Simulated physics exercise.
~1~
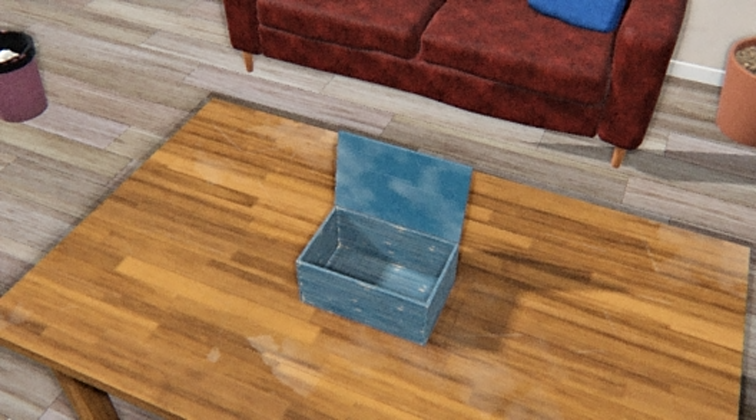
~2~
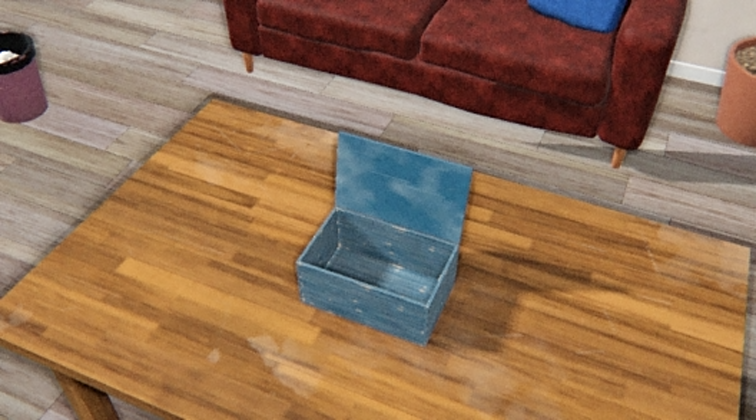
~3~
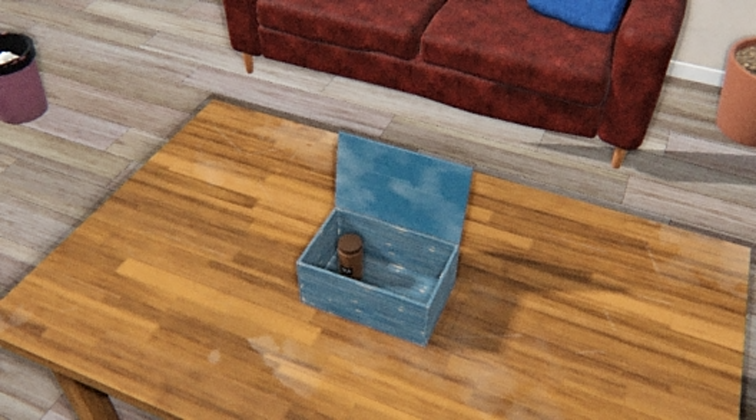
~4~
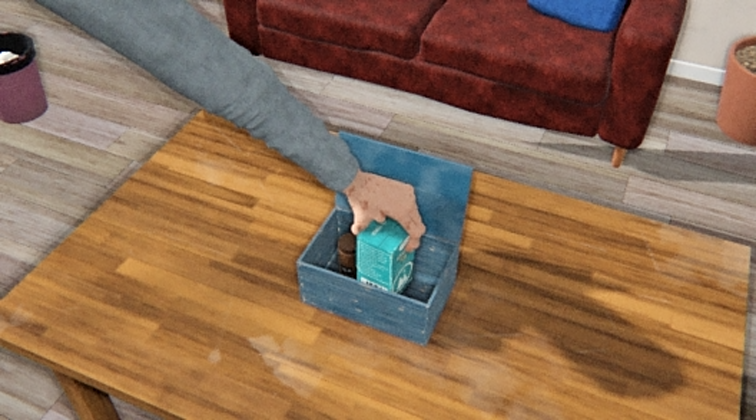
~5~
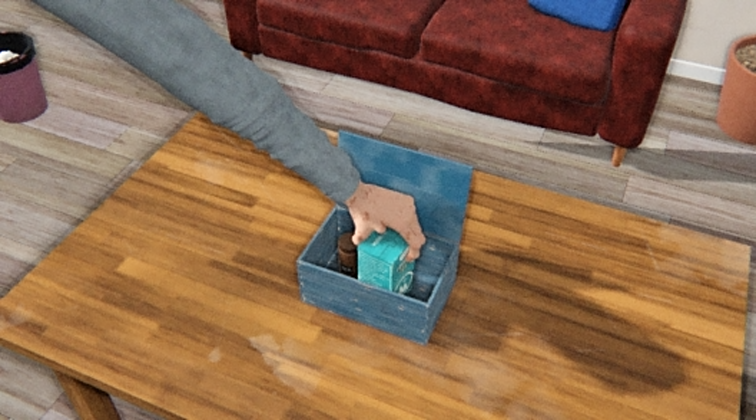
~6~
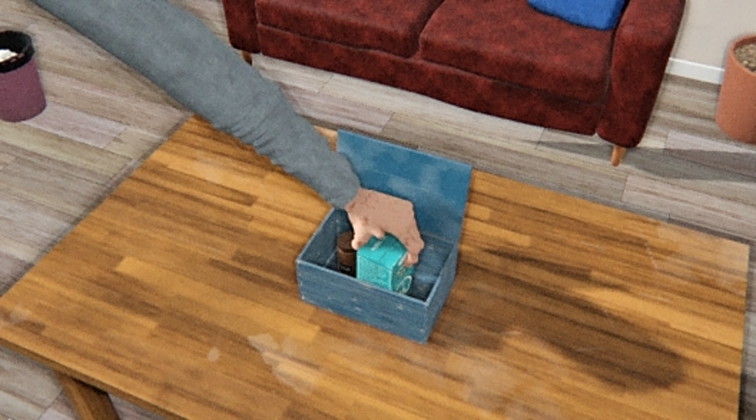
On a wooden living-room table, a brown shaker appears in an open blue box, then a hand lowers a turquoise carton beside it.
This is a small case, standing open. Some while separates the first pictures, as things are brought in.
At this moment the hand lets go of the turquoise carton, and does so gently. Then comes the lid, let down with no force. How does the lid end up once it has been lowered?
The lid fails to lower completely.
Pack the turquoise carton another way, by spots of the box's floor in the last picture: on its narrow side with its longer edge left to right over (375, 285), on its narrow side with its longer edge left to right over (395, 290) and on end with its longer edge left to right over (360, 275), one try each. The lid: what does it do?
Case one lid open, case two lid shut, case three lid shut.
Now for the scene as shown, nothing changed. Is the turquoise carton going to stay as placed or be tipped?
Once everything settles, the turquoise carton keeps its original angle.
Then, 1.00 s after the last picture, lid starting down.
Then, 1.40 s after the last picture, lid 72° above the rim.
Then, 1.60 s after the last picture, lid 58° above the rim.
Then, 1.80 s after the last picture, lid 42° above the rim.
At rest, lid 38° above the rim; both in place. Seen from the same camera at the end, turquoise carton near (385, 273).
